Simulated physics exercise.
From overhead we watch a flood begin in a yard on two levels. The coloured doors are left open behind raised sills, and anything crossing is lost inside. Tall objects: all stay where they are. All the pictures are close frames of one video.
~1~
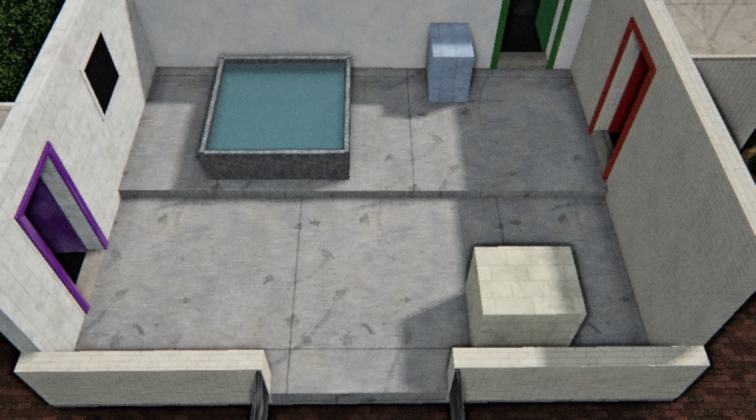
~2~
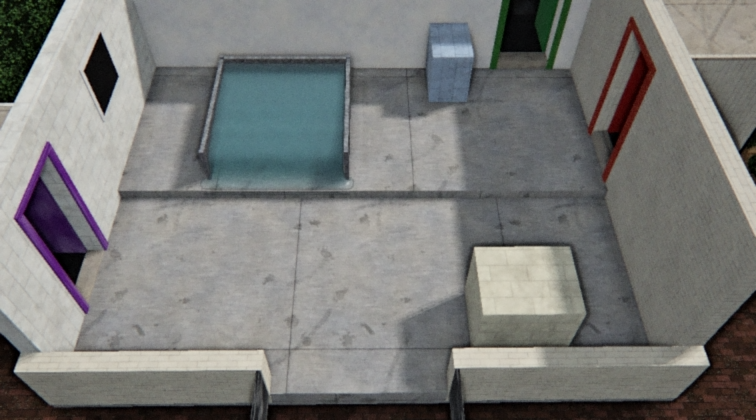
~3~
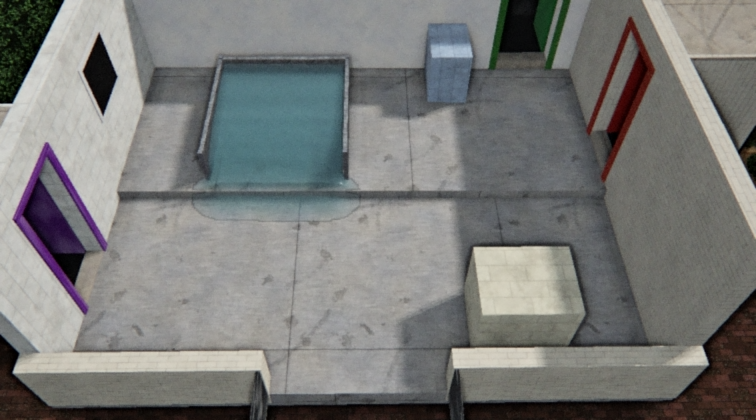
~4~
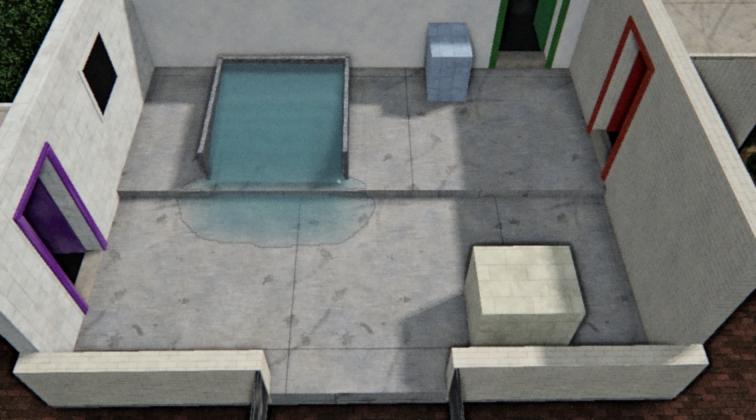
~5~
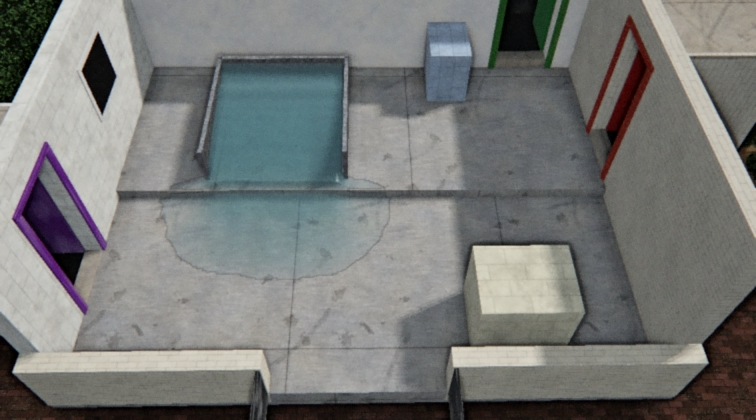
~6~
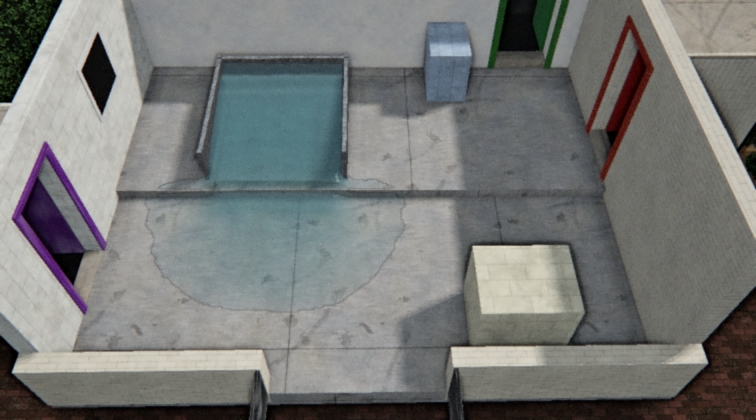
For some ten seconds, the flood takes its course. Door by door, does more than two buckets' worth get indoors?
As I see it, the purple door ends up above the line; the green door ends up at or below the line; the red door ends up at or below the line.
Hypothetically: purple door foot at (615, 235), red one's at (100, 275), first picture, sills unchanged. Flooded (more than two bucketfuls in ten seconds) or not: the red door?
My reading: The red one lets less in.
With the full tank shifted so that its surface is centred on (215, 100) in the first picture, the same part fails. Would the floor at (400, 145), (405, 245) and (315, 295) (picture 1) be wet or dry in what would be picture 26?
My reading is missed by the flood first, missed by the flood next and hit by the flood last.
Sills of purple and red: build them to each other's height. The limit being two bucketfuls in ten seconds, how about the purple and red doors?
Result - the purple door remains within bounds, and the red door remains within bounds.
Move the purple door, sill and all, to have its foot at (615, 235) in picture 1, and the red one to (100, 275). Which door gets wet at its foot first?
The red one is first.
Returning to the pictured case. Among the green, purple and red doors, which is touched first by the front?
Answer: The one in purple.
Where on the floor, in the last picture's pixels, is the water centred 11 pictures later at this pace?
My guess is about (268, 220).
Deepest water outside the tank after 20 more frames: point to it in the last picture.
That would be (81, 376).
A moment on, water covers 30 % of the floor; the purple door not reached, the green door not reached, the red door not reached.
Next, water covers 40 % of the floor; the purple door under two buckets in, the green door not reached, the red door not reached.
Then, water covers 40 % of the floor; the purple door under two buckets in, the green door not reached, the red door not reached.
Later, water covers 45 % of the floor; the purple door over two buckets in, the green door not reached, the red door not reached.
In the end, water covers 55 % of the floor; the purple door over two buckets in, the green door not reached, the red door not reached.
